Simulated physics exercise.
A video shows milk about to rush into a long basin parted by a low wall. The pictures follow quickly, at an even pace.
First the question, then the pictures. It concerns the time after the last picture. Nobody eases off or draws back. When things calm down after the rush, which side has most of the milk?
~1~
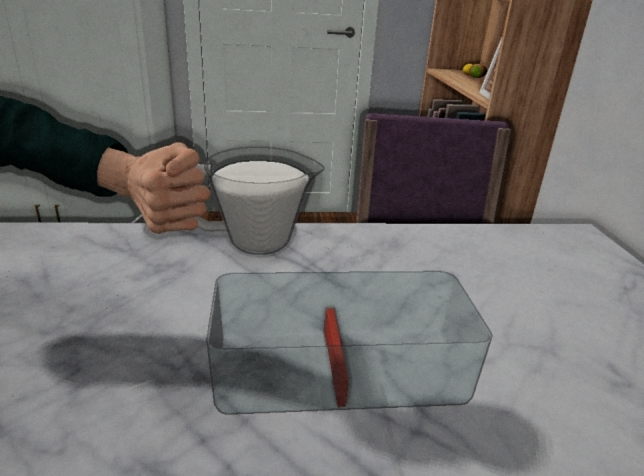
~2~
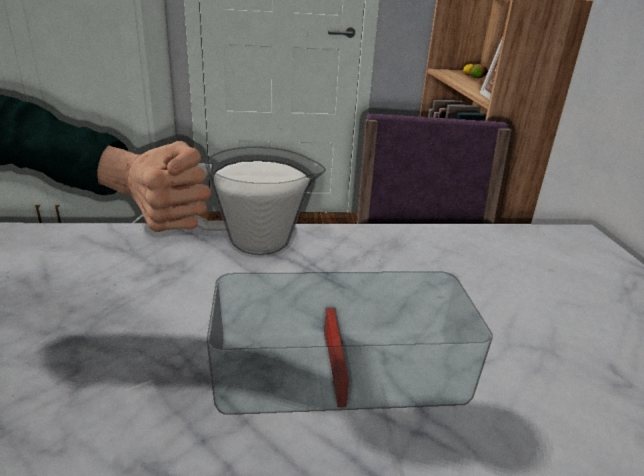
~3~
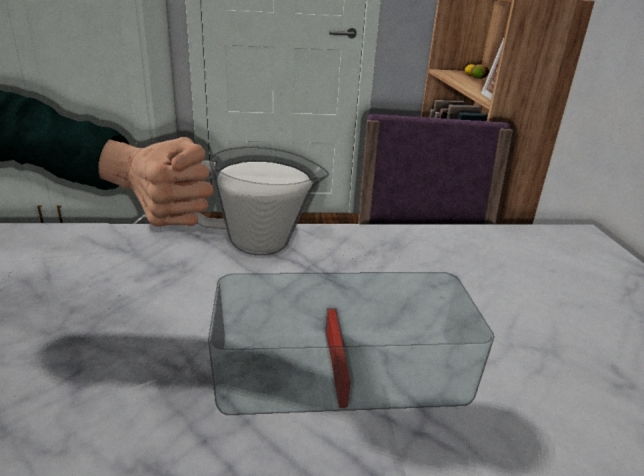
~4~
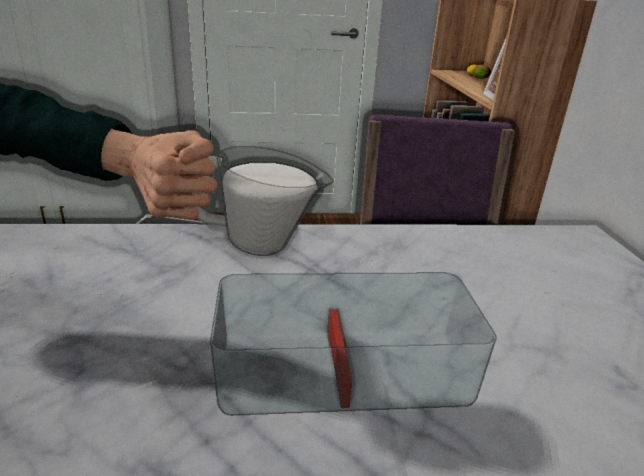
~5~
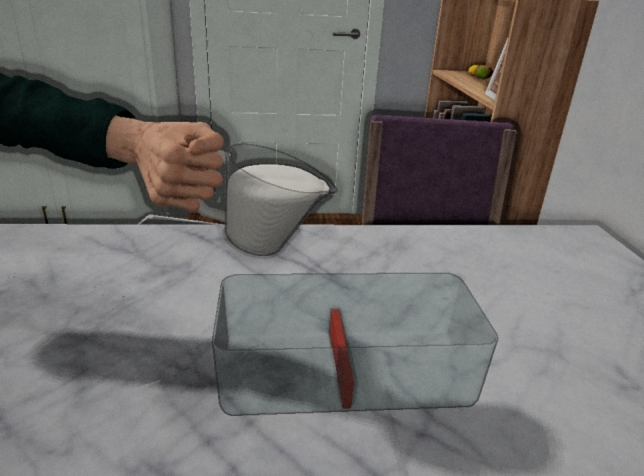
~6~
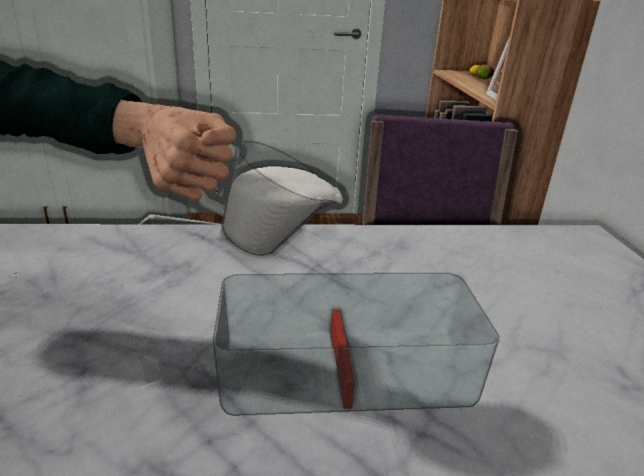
Most of it is on the right.
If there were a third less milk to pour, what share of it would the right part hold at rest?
About 85 percent.
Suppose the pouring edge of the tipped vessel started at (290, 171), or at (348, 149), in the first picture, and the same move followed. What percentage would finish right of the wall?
It comes to 30 % the first time and 95 % the second.
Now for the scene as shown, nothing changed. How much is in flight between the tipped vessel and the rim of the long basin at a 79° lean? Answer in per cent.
About 30 per cent.
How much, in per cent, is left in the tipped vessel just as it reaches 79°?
Around 50 in a hundred has not poured out yet.
A moment on, the tilt is 79° and 48 per cent is still to pour, 0 is left of the wall and 23 right of it.
Next, the tilt is 94° and 8 per cent is still to pour, 4 is left of the wall and 74 right of it.
Then the tilt is 94° and 0 per cent is still to pour, 8 is left of the wall and 90 right of it.
Later the tilt is 94° and 0 per cent is still to pour, 9 is left of the wall and 90 right of it.
Finally, 9 per cent lies left of the wall, 90 right of it and 1 outside.
